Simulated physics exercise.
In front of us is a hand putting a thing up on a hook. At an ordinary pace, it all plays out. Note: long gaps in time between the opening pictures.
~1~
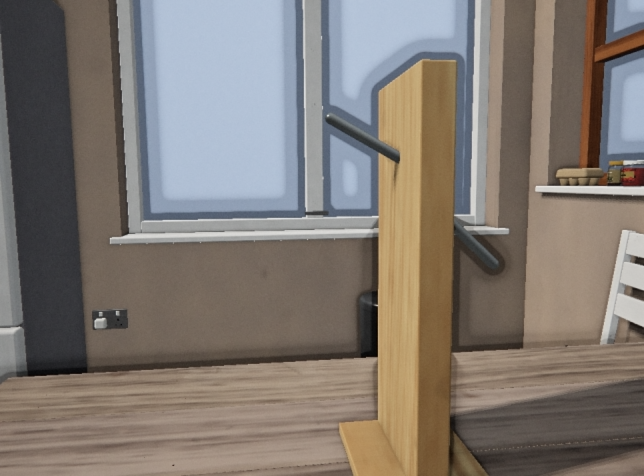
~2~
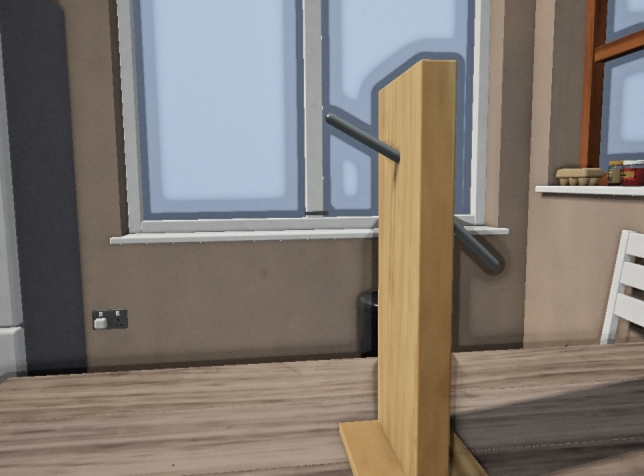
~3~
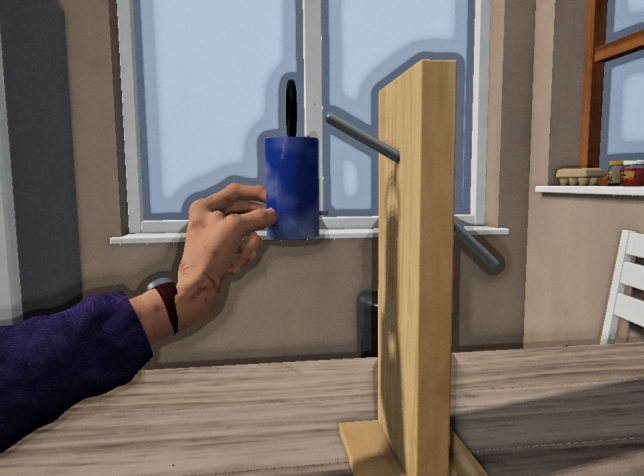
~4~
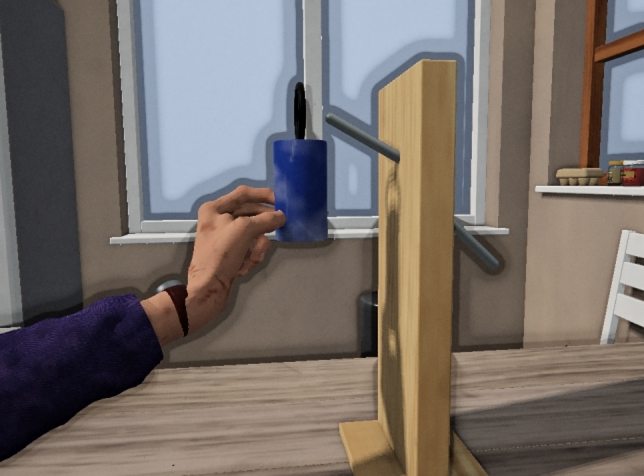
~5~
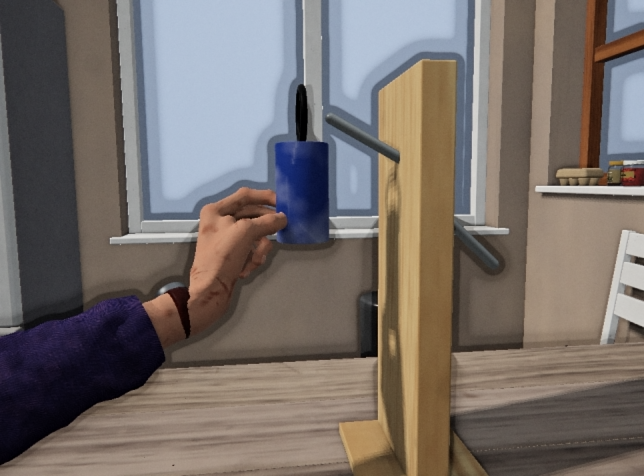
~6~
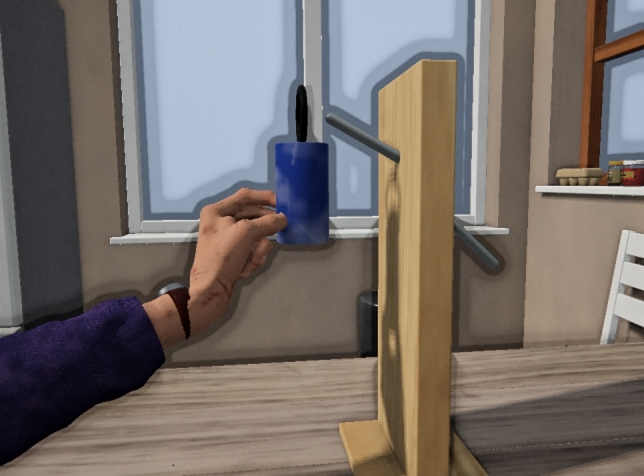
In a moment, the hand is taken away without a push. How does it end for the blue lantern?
The blue lantern falls down.
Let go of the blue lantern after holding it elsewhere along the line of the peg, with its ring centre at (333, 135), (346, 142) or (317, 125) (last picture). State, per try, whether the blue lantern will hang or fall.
First try it clings on, second try it clings on, third try it goes down.
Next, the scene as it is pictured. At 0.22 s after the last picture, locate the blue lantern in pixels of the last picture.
It ends up somewhere around (304, 312).
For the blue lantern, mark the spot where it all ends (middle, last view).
Its middle finishes close to (306, 406) in the last view.
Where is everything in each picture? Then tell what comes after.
Peg stand (411, 278), in the first picture.
Peg stand (411, 278), in the second picture.
Still on the way; blue lantern (292, 159); peg stand (411, 278), in the third picture.
Still on the way; blue lantern (300, 162); peg stand (411, 278), in the fourth picture.
Still on the way; blue lantern (302, 164); peg stand (411, 278), in the fifth picture.
In place, still held; blue lantern (302, 165); peg stand (411, 278), in the sixth picture.
Then, 0.22 s after the last picture, blue lantern falling near (304, 313).
At rest, the blue lantern drops to the table, near (306, 406).
